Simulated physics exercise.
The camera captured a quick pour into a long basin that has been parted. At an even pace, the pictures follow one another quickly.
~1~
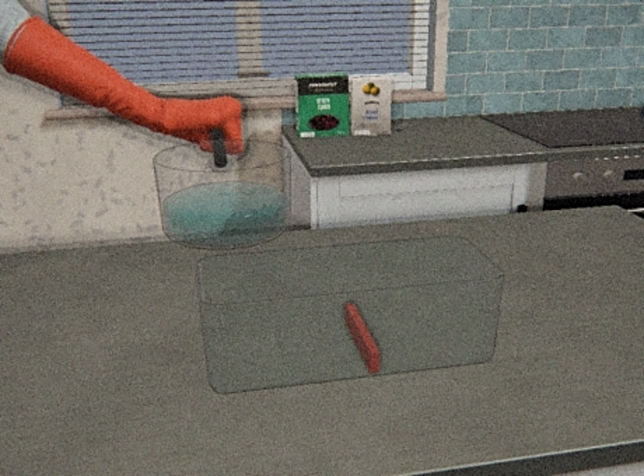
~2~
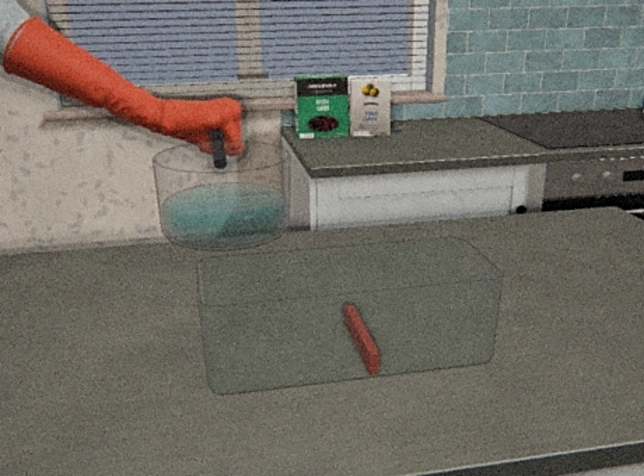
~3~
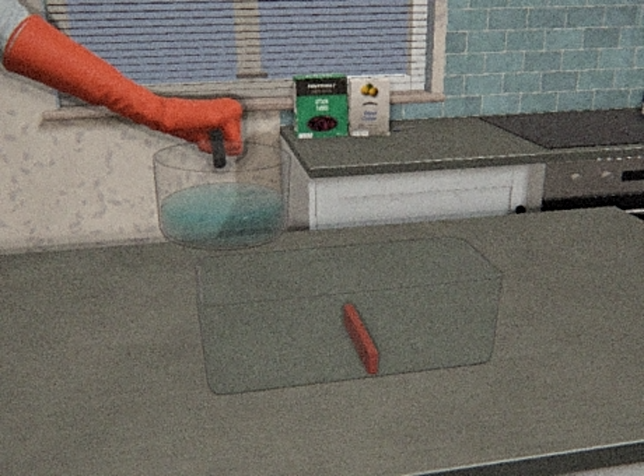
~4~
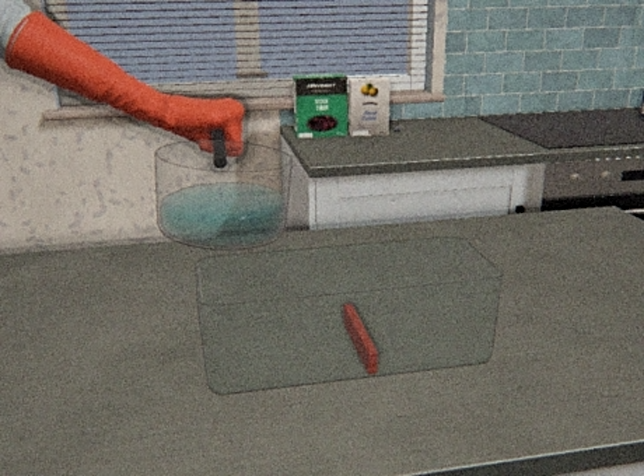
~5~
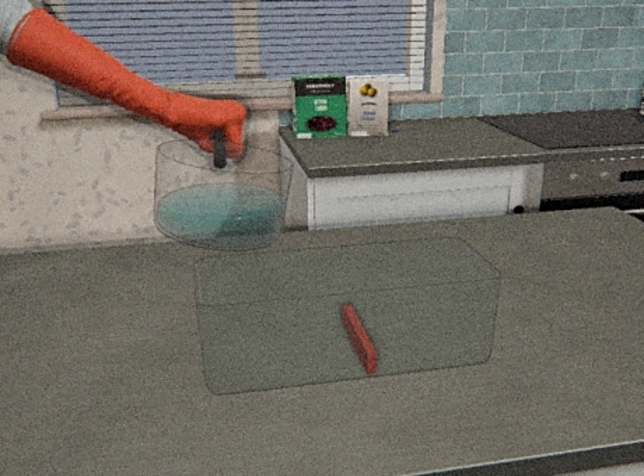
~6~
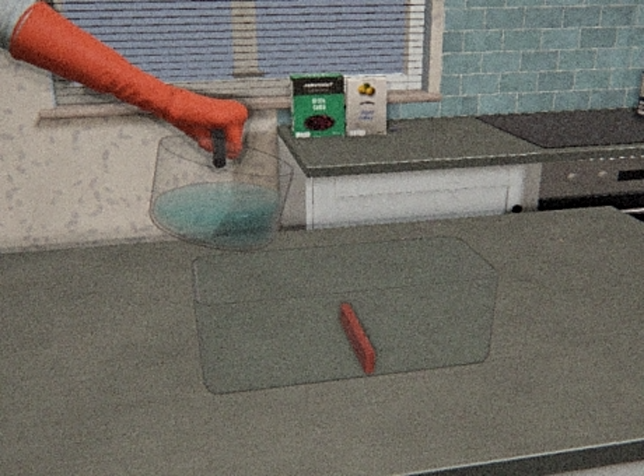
A red-gloved hand slowly tilts a clear container of bluish liquid above a long transparent basin.
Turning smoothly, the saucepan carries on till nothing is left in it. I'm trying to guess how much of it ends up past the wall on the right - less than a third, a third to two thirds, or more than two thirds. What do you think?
Low band.
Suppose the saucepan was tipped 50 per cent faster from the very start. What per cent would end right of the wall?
Around 10 percent.
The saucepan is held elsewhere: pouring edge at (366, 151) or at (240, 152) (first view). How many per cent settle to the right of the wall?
The first gives 90 %, the second 10 %.
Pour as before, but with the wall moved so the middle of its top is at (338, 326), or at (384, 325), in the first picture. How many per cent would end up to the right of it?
First try 30 per cent, second try 10 per cent.
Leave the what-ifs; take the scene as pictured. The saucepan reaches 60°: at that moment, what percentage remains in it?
I'd put it at some 85 in a hundred.
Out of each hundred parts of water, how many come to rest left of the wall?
It works out to around 95 percent.
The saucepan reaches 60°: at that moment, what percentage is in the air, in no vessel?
That comes to near 10 percent.
A moment on, the saucepan is tipped part way and 87 per cent is still to pour, 1 is left of the wall and 0 right of it.
Next, the saucepan is tipped on its side and 33 per cent is still to pour, 54 is left of the wall and 1 right of it.
Then the saucepan is tipped on its side and 6 per cent is still to pour, 87 is left of the wall and 5 right of it.
Later the saucepan is tipped on its side and 1 per cent is still to pour, 93 is left of the wall and 5 right of it.
In the end 94 per cent lies left of the wall, 6 right of it and 0 outside.
